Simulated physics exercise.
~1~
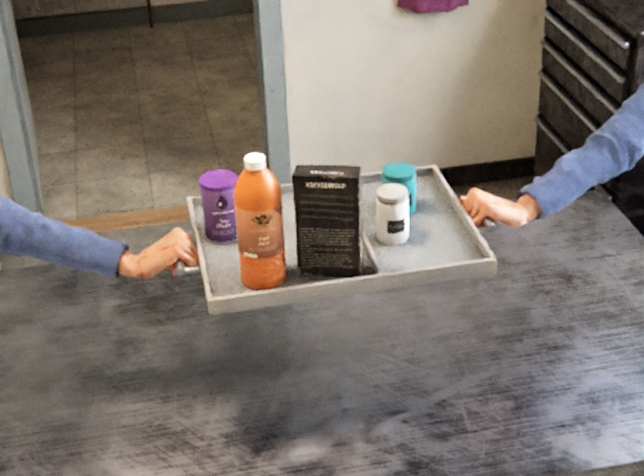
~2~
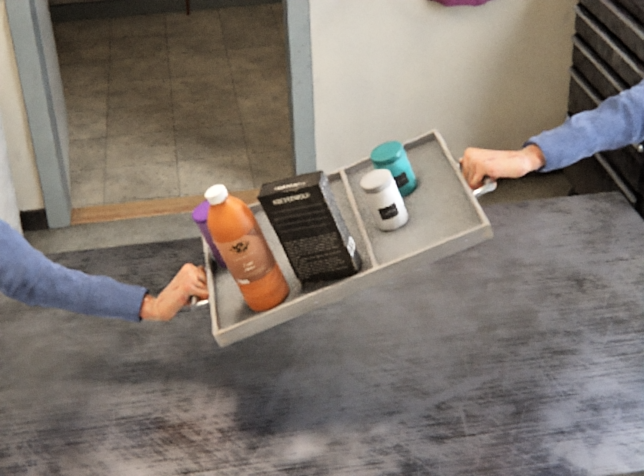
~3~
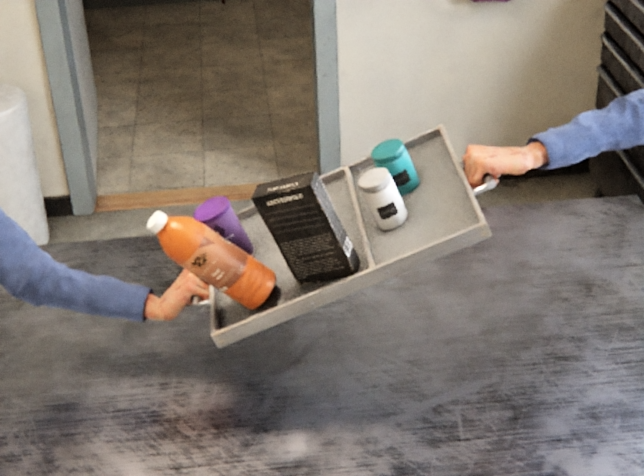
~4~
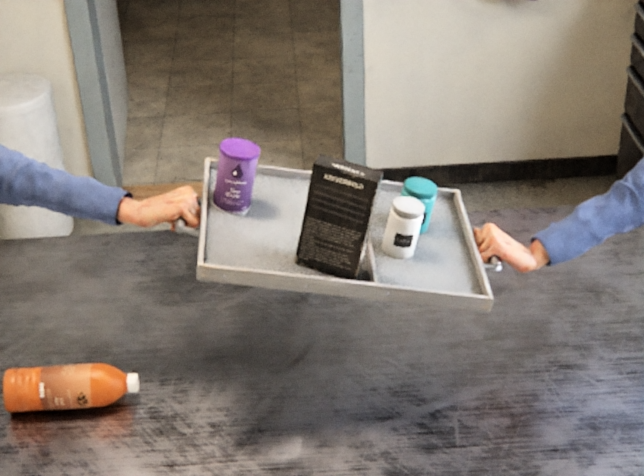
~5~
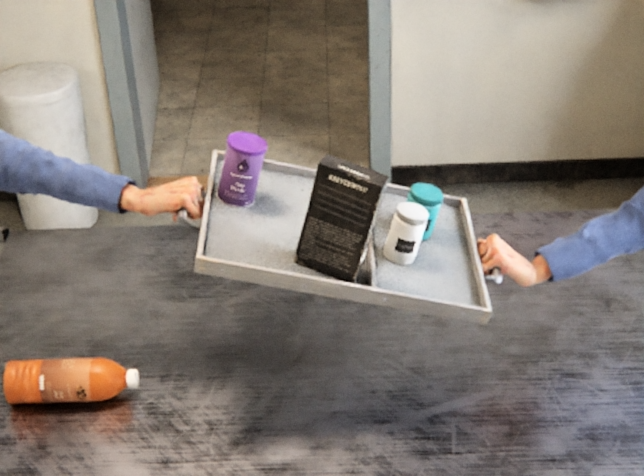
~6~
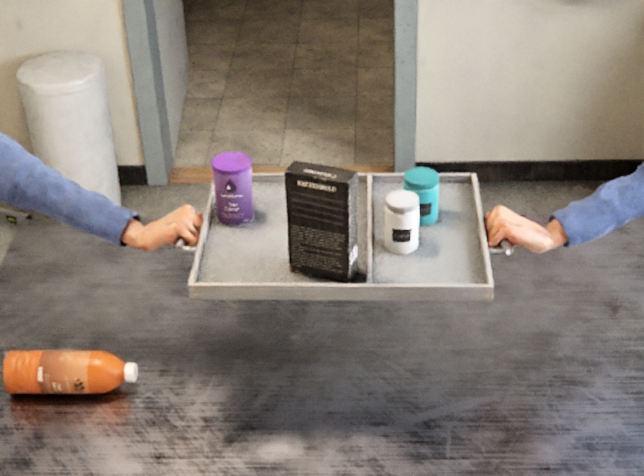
A tray held by two hands tipped down to the left, and the orange bottle leaned, went over the edge and ended up on its side, before the tray tilted slightly right and levelled with the tin, packet and two jars still upright.
